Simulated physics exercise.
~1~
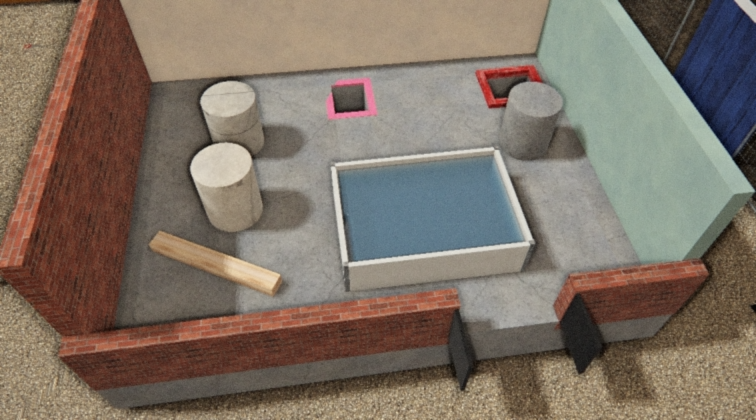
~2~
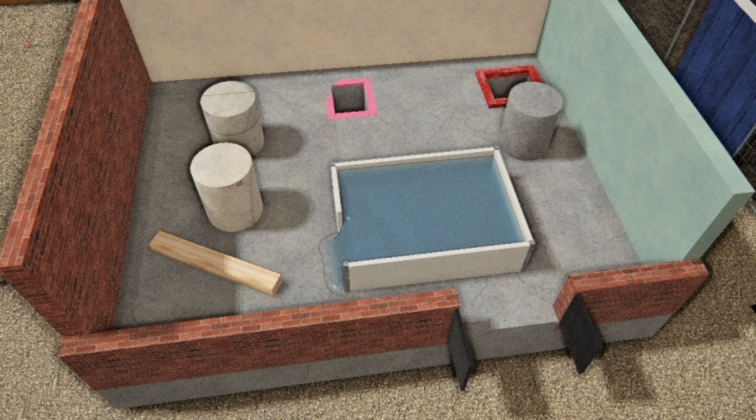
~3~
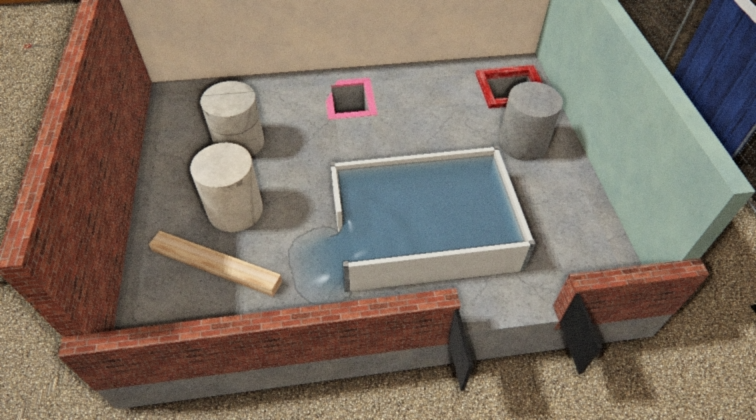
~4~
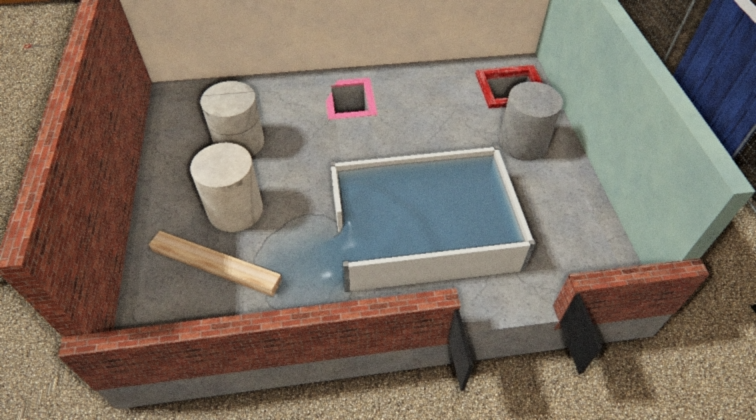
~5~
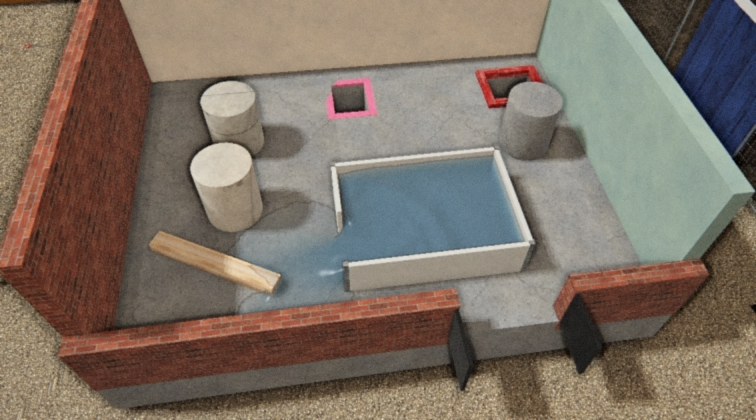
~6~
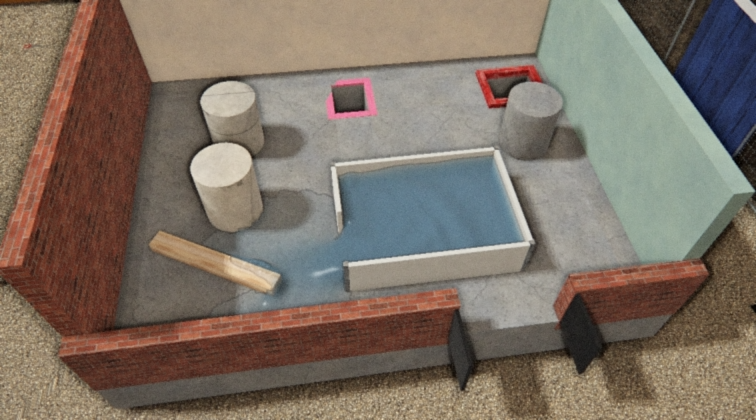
A concrete slab on a building site is seen from above at an angle, edged by low brick walls, a beige back wall and a pale green right wall. A white-sided tank of blue water sits right of centre, with grey cylinders, a wooden beam, and pink-edged and red-edged pits around it. Water breaks through the tank's left side and spreads leftward across the floor to the beam, while the camera stays still.
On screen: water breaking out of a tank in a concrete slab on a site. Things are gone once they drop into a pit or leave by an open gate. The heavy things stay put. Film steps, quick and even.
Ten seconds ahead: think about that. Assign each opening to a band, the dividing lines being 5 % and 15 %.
In order: The gate ends up with a tiny portion - beneath five per cent; the pink pit ends up with a moderate portion - five to fifteen per cent; the red pit ends up with a tiny portion - beneath five per cent.
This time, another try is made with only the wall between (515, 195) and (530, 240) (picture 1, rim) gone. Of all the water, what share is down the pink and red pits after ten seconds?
Estimates in per cent: Pink 6, red 6.
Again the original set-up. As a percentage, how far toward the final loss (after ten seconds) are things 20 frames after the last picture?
It would be around 0 %.
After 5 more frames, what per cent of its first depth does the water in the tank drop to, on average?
About 78 %.
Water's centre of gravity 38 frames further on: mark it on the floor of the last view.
That puts it at around (306, 208).
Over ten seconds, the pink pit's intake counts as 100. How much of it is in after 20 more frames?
Share by then: About 0 in a hundred.
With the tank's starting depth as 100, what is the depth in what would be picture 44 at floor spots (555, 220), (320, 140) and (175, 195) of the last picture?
Depths of roughly 0, 4 and 14 per cent.
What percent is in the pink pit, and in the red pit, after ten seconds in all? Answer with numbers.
Estimated: 12 per cent and 0 per cent respectively.
A moment on, water covers 15 % of the floor; the gate 0 %, the pink pit 0 %, the red pit 0 %.
Next, water covers 25 % of the floor; the gate 0 %, the pink pit 0 %, the red pit 0 %.
Then, water covers 40 % of the floor; the gate 0 %, the pink pit 0 %, the red pit 0 %.
Later, water covers 60 % of the floor; the gate 0 %, the pink pit 3 %, the red pit 0 %.
In the end, water covers 90 % of the floor; the gate 2 %, the pink pit 11 %, the red pit 0 %.
